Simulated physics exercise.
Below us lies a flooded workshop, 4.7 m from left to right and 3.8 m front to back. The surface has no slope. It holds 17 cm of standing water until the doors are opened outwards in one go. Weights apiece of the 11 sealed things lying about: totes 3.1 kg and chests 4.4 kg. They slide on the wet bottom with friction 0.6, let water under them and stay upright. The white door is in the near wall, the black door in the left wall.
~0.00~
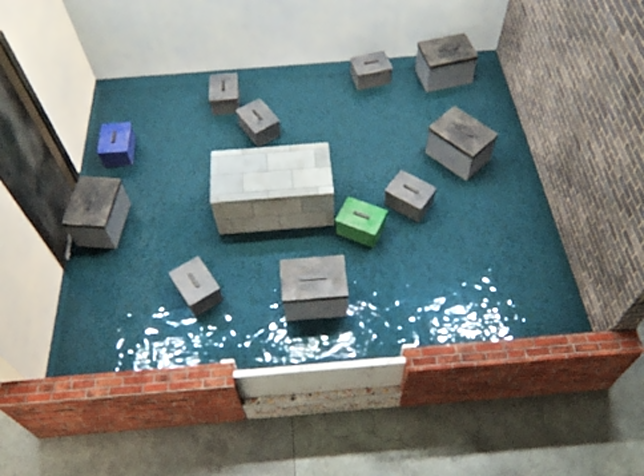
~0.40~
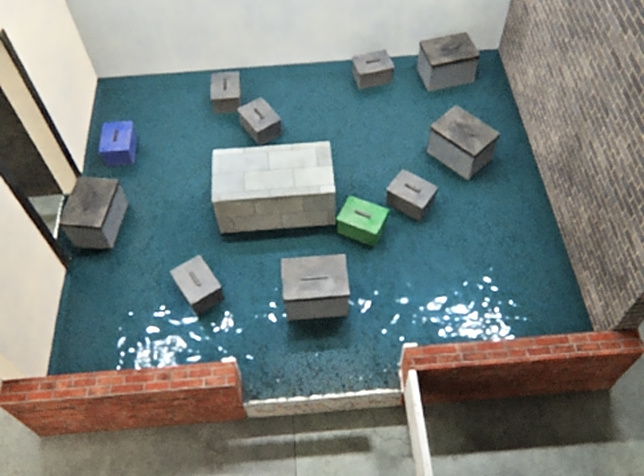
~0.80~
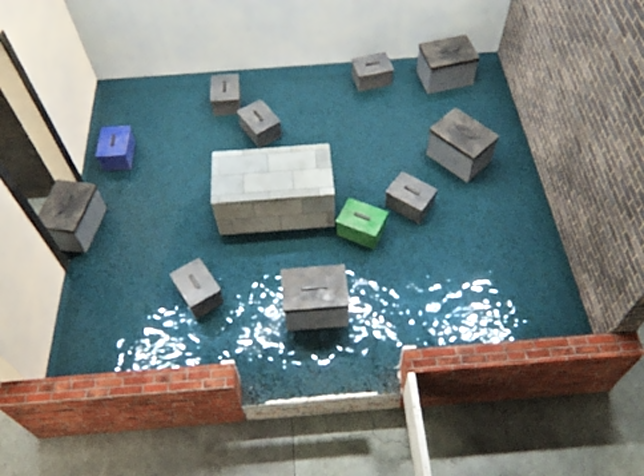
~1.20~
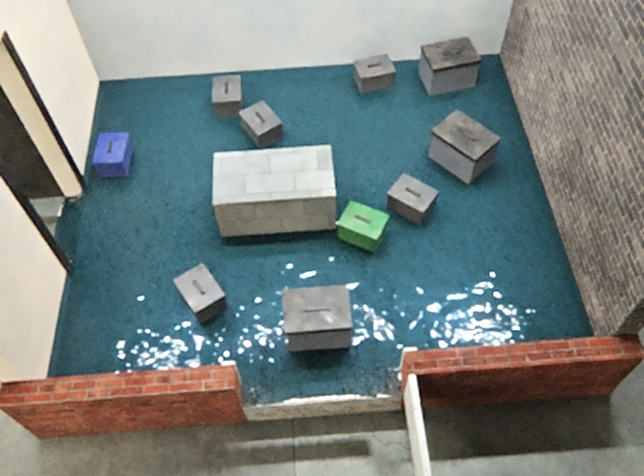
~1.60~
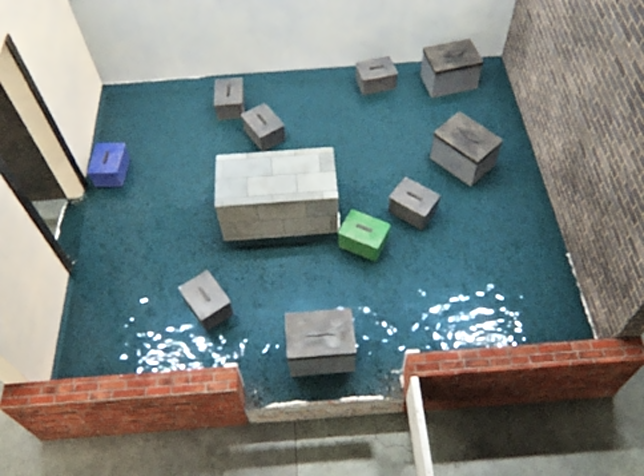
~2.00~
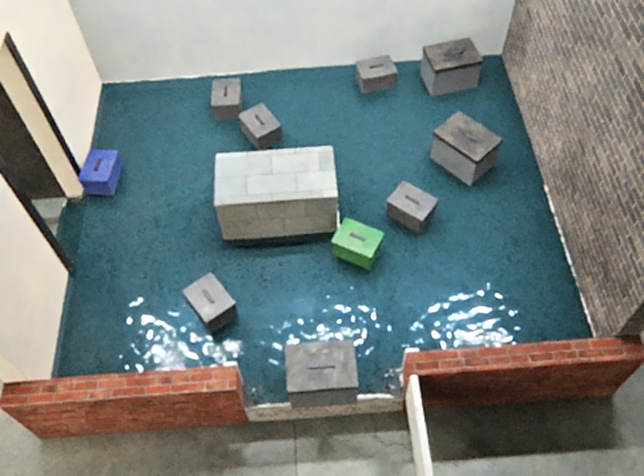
The white door in the near wall swung open, then a gray box slipped out through the left doorway, while another gray box floated to the near opening and the blue and green ones drifted slightly.
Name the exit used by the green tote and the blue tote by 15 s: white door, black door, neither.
Green tote: White door; blue tote: Black doorway.
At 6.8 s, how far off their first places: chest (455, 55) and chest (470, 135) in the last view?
In turn: 20 cm, 80 cm.
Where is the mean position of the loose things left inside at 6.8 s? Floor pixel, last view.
Near (304, 223).
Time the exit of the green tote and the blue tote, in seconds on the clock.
Near 7.5 and 3.0 s.
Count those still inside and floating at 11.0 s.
At that moment 4.
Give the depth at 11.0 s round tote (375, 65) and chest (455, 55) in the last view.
Roughly 9 and 9 cm.
After 3.0 s the green tote is near (325, 258), 0.5 m from its start, afloat; the blue tote has gone out by the black door; 3 of 11 are out; 8 afloat.
After 6.8 s the green tote is near (287, 346), 1.4 m from its start, afloat; the blue tote has gone out by the black door; 3 of 11 are out; 8 afloat.
After 11.0 s the green tote has gone out by the white door; the blue tote has gone out by the black door; 7 of 11 are out; 4 afloat.
After 15.0 s the green tote has gone out by the white door; the blue tote has gone out by the black door; 8 of 11 are out; 3 afloat.
